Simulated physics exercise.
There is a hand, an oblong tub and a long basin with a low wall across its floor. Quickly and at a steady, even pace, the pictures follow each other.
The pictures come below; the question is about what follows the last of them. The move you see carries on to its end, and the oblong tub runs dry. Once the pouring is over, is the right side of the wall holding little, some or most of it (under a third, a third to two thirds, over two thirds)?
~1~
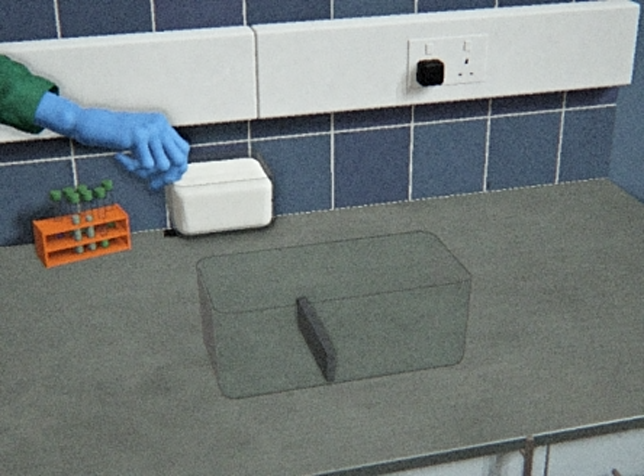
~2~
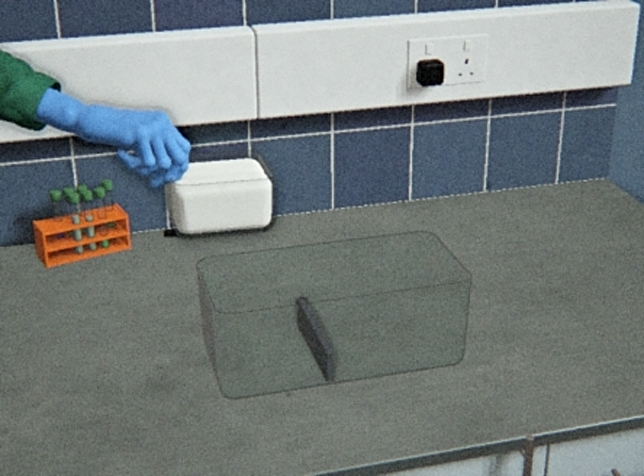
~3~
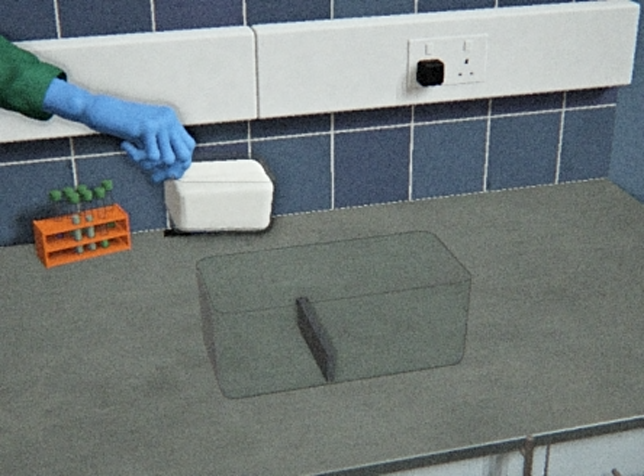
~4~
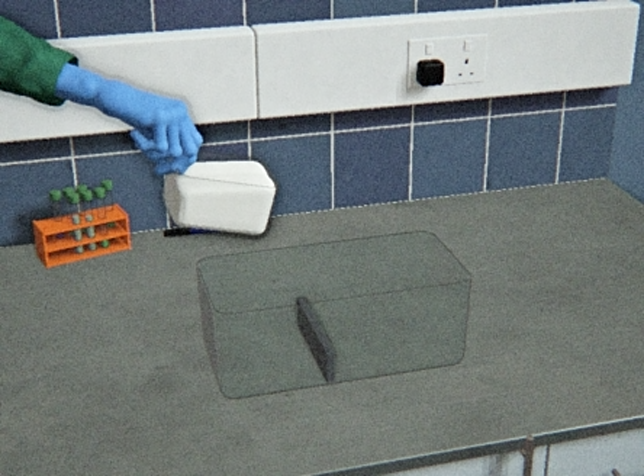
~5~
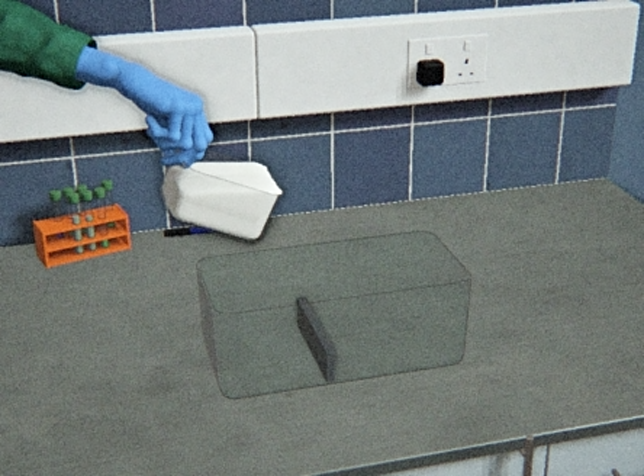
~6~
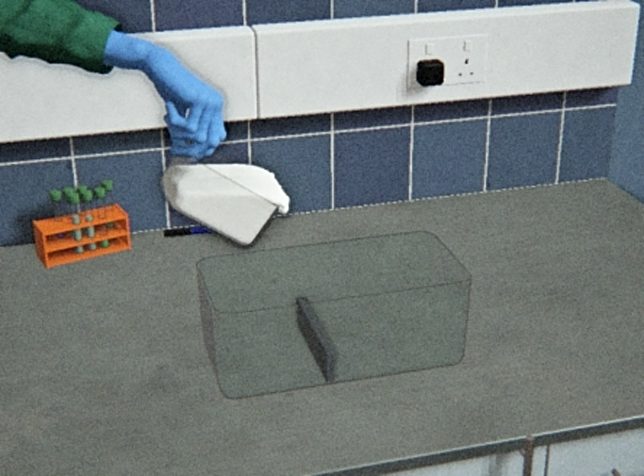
It holds some.
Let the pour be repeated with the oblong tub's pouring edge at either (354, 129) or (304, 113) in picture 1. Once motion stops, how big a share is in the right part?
Estimate, first then second: 90 per cent and 85 per cent.
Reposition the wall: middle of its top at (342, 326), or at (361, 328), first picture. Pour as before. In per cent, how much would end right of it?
Near 15 % and 15 %.
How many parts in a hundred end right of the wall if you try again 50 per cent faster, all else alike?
I'd estimate about 35 percent ends up there.
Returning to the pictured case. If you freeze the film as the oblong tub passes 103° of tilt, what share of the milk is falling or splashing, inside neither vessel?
Around 35 in a hundred, more or less.
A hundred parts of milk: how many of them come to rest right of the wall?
Close to 55 in a hundred.
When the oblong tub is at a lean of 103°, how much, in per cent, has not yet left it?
Some 15 per cent has not yet come out.
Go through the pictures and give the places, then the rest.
In the first picture, it leans 0°; its right rim is at (266, 164); the milk meets the walls at (169, 179) and (263, 169); the long basin's rim runs from (205, 287) to (452, 255); the wall's top is at (315, 326).
In the second picture, it leans 2°; its right rim is at (266, 165); the milk meets the walls at (169, 179) and (263, 169).
In the third picture, it leans 6°; its right rim is at (268, 169); the milk meets the walls at (171, 177) and (265, 171).
In the fourth picture, it leans 14°; its right rim is at (270, 175); the milk meets the walls at (172, 178) and (268, 172).
In the fifth picture, it leans 24°; its right rim is at (272, 184); the milk meets the walls at (172, 180) and (268, 177); 2 per cent is over the edge.
In the sixth picture, it leans 36°; its right rim is at (272, 194); the milk meets the walls at (170, 179) and (266, 184); 8 per cent is over the edge.
A moment on, the oblong tub is tipped right over and 14 per cent is still to pour, 15 is left of the wall and 37 right of it.
Next, the oblong tub is tipped right over and 1 per cent is still to pour, 42 is left of the wall and 53 right of it.
Then the oblong tub is tipped right over and 0 per cent is still to pour, 45 is left of the wall and 54 right of it.
Later the oblong tub is tipped right over and 0 per cent is still to pour, 45 is left of the wall and 54 right of it.
In the end 45 per cent lies left of the wall, 54 right of it and 1 outside.
